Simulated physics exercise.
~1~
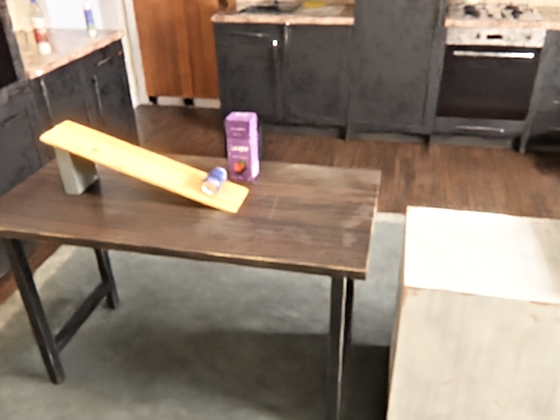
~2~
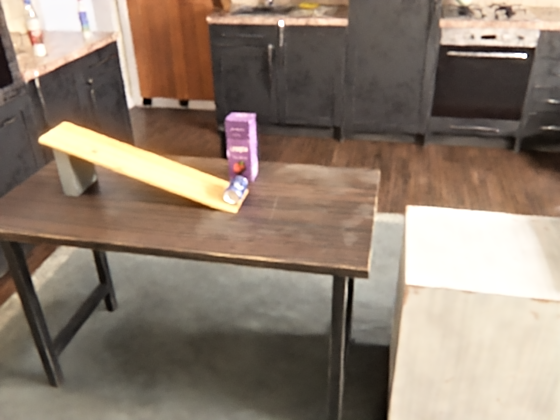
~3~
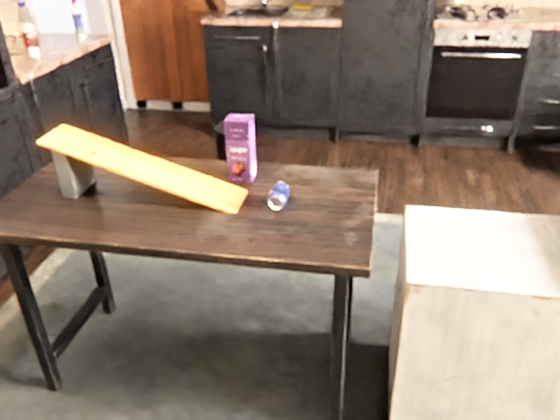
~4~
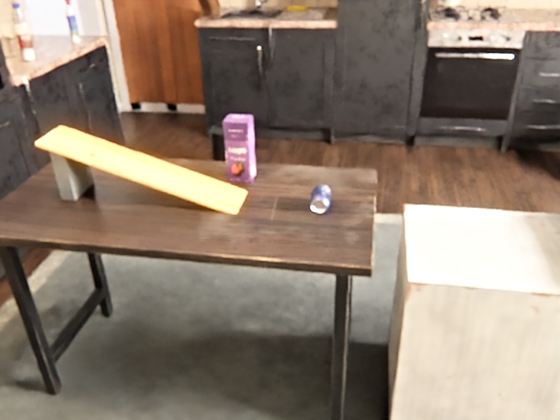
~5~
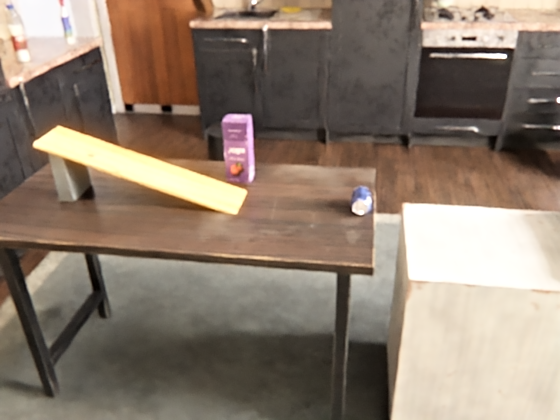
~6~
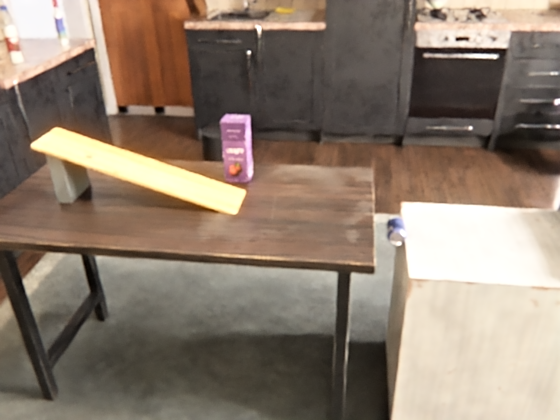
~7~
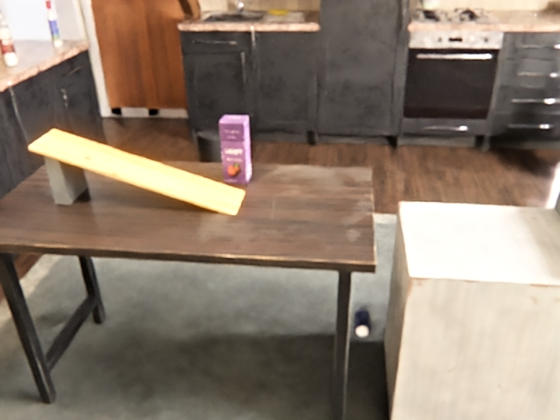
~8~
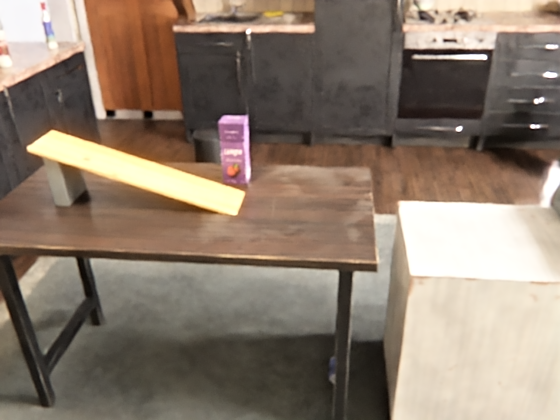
A blue can rolls right off the ramp and table, then drops into the gap.
